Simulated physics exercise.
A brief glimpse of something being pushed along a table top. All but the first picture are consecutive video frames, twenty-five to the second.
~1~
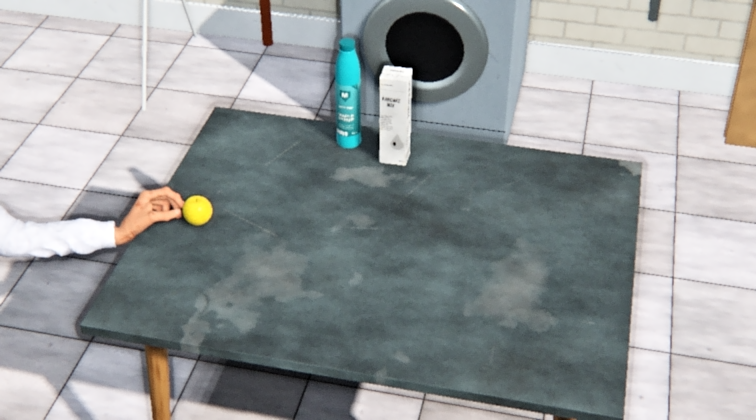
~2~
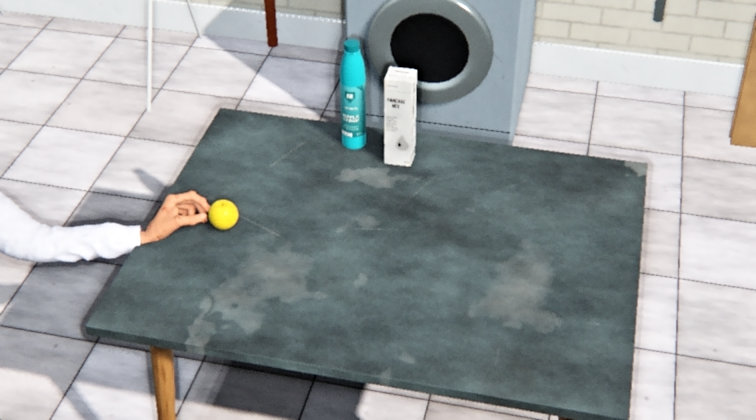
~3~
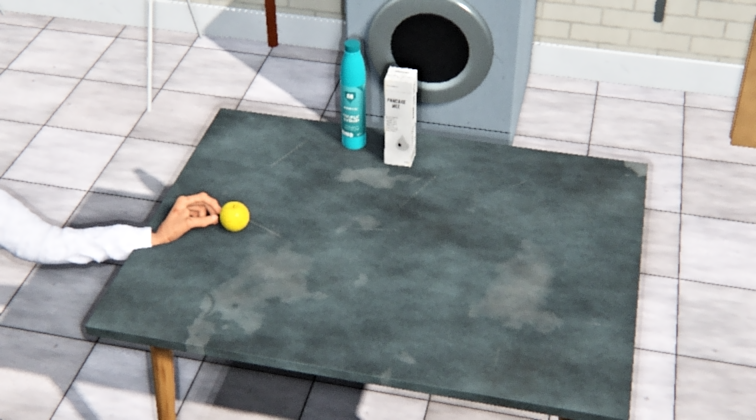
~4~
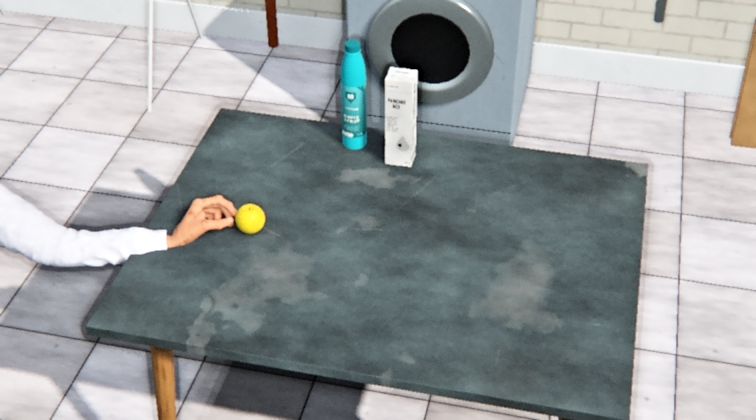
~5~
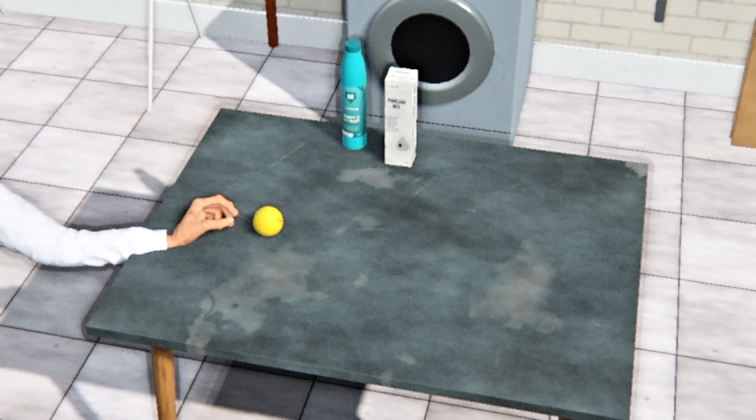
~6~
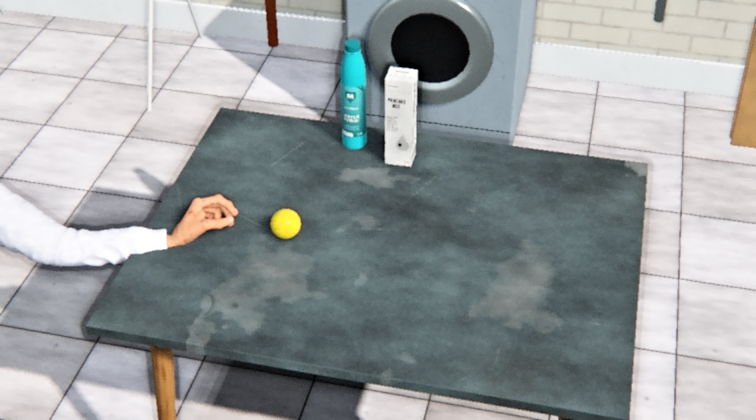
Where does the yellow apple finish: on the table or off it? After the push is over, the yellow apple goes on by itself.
Off it.
Then, 0.20 s past the last view, yellow apple displaced well along near (374, 237).
Then, 0.60 s past the last view, yellow apple displaced well along near (552, 264).
Then, 0.90 s past the last view, yellow apple now off the table.
Then, 1.20 s past the last view, things are still on the move.
Finally, off the table, yellow apple.
